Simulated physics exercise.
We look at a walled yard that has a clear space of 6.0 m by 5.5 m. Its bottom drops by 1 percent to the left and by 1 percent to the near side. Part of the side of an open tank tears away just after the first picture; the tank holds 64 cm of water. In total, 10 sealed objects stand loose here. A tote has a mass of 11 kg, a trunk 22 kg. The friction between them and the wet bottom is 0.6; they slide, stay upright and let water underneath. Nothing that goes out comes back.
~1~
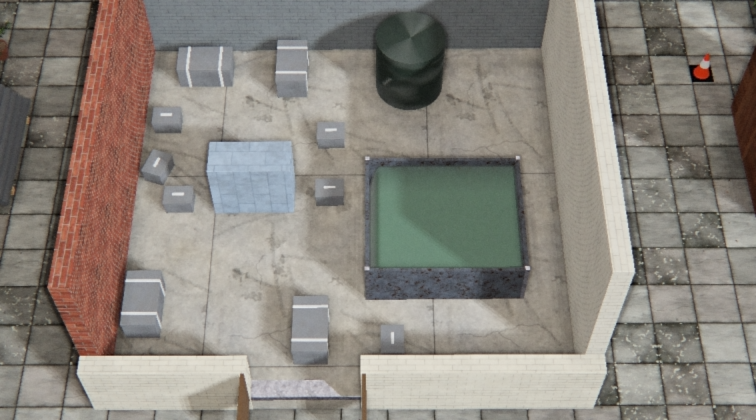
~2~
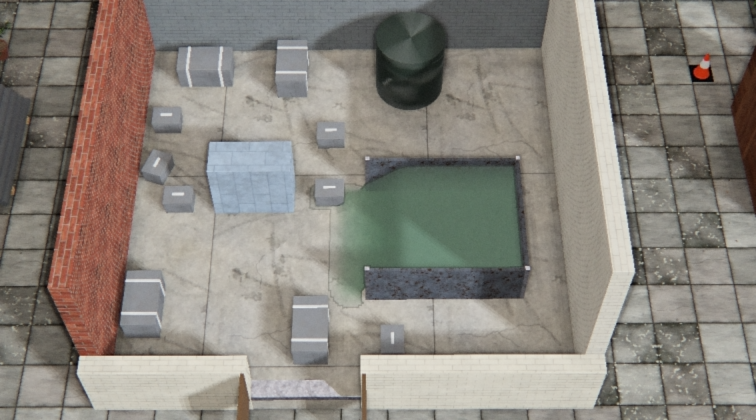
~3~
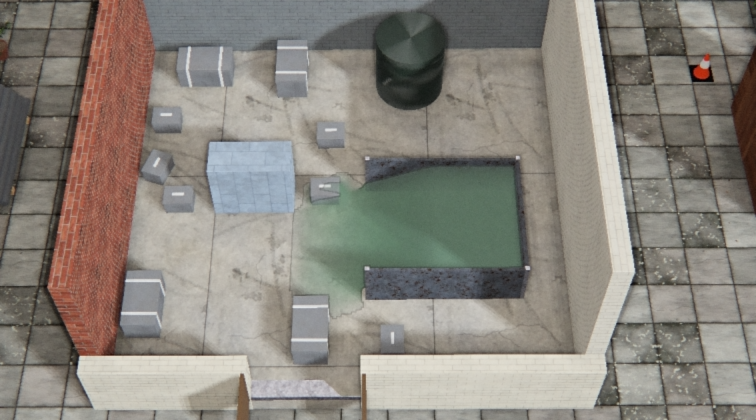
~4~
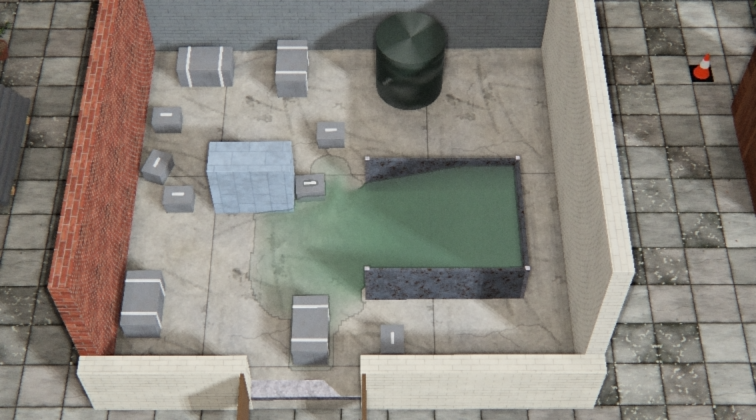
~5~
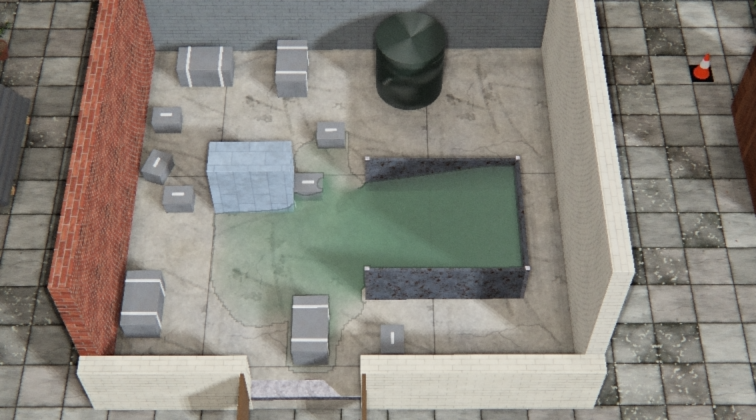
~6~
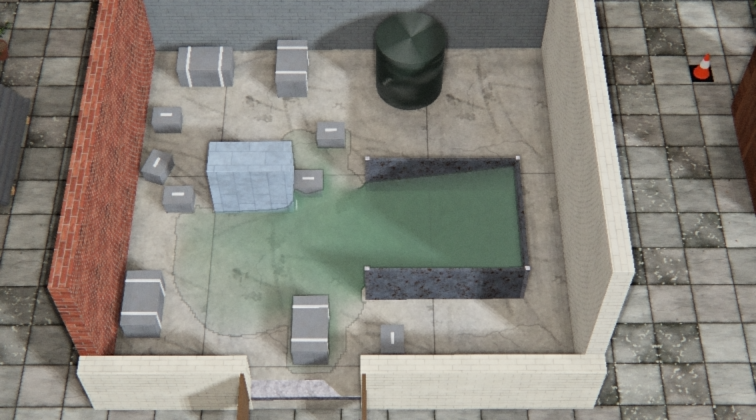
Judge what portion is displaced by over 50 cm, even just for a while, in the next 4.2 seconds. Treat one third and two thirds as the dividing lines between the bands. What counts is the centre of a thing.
I expect two thirds or more of them.
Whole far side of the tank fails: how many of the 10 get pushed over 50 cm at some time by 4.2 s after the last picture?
The answer then is 6.
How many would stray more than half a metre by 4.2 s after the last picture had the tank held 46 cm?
Then 5 of them.
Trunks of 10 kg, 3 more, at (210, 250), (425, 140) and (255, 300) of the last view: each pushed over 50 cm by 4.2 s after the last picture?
Outcome: Breaks the threshold first, stays within next, breaks the threshold last.
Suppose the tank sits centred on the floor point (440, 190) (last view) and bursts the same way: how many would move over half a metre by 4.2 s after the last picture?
Result: 8.
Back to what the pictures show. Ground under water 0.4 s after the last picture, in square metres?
About 12.0 m2 is covered.
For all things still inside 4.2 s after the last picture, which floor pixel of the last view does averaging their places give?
Mean position approx. (296, 152).
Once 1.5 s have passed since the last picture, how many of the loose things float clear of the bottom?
Then: 1.
Then, 0.4 s after the last picture 0 of 10 are over 50 cm from their spots; 0 afloat.
Then, 1.5 s after the last picture 3 of 10 are over 50 cm from their spots; 1 afloat.
Then, 2.8 s after the last picture 5 of 10 are over 50 cm from their spots; 3 afloat.
Then, 4.2 s after the last picture 7 of 10 are over 50 cm from their spots, and 7 have been at some point; 4 afloat.
